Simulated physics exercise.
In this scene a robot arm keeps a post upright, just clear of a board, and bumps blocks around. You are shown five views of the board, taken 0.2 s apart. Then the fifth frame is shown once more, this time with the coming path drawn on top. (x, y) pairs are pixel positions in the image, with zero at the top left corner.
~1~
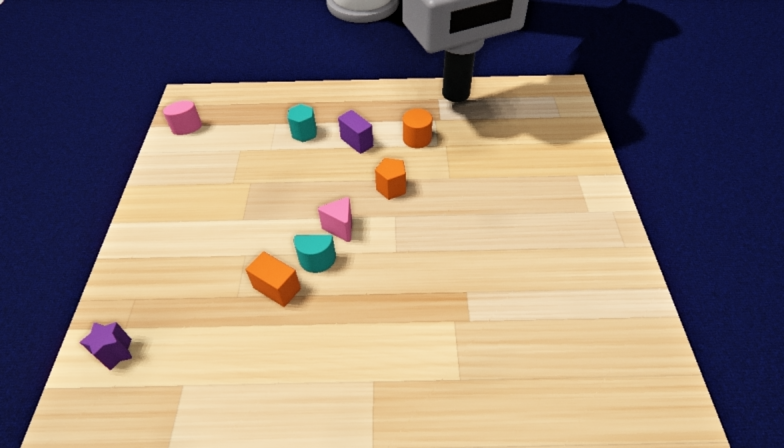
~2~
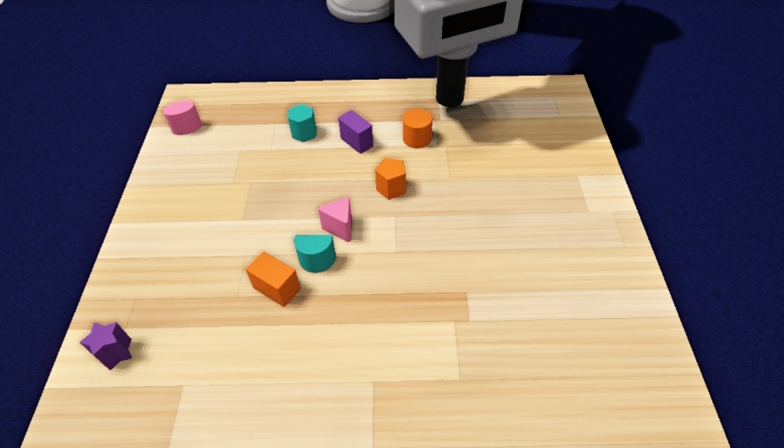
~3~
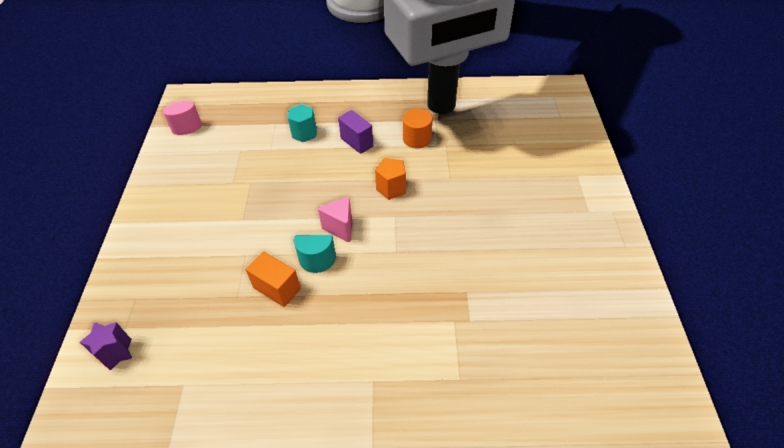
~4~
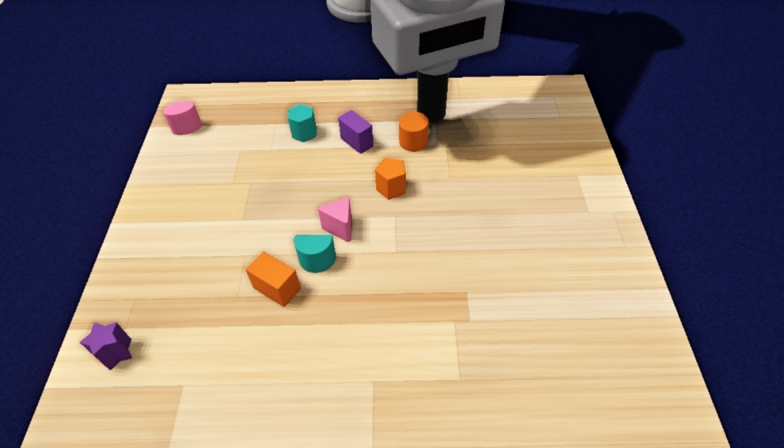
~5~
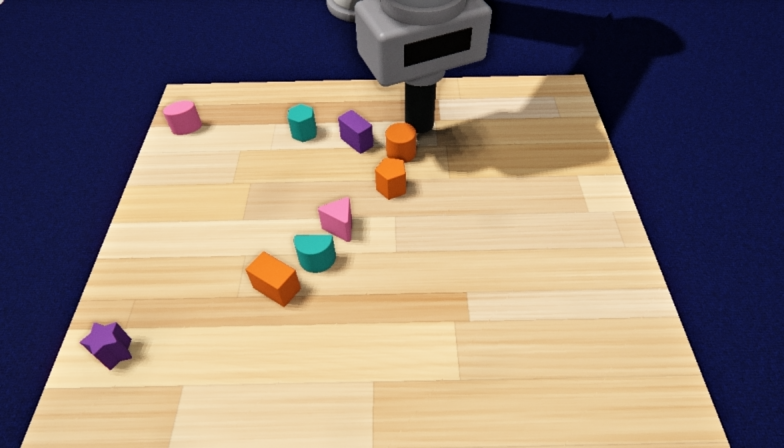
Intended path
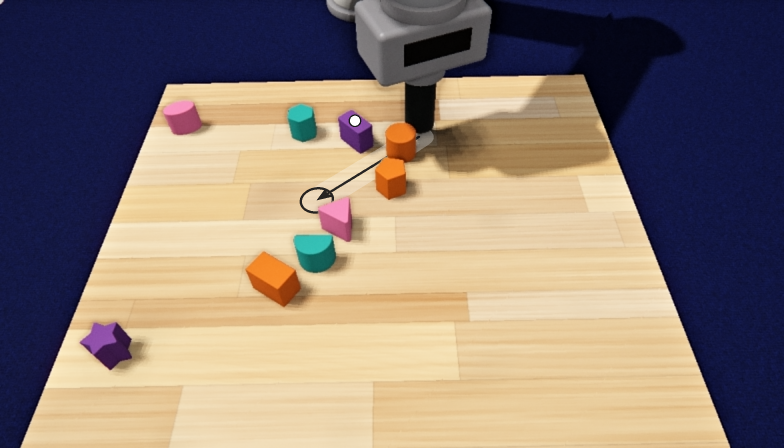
Robot arm with a black post moving down and left, nudging an orange round block toward the viewer on a wooden board.
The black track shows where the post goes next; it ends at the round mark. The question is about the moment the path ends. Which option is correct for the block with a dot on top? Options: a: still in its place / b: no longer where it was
The one that fits is a, still in its place.
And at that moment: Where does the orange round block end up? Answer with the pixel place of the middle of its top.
At the end it should sit near (327, 202).
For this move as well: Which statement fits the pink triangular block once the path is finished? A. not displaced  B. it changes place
B: It changes place.
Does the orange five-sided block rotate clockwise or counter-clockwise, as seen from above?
If we look at it from overhead, the orange five-sided block pivots counter-clockwise.
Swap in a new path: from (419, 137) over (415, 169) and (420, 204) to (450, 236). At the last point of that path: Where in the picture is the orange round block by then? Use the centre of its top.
Top centre: (383, 153).
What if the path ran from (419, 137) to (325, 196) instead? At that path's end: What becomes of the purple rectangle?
That one stays where it is.
The line goes from (419, 137) to (317, 200); the dot is on the purple rectangle.
What follows on the original path. One third of the way, post (386, 145); orange five-sided block (388, 173), turned 35° anticlockwise; orange round block (370, 156).
Two thirds of the way, post (351, 166); orange five-sided block (386, 175), turned 60° anticlockwise; orange round block (343, 181).
At the end, post (314, 188); pink triangular block (341, 221); purple rectangle unmoved; orange five-sided block (386, 175), turned 60° anticlockwise; orange round block (327, 202).
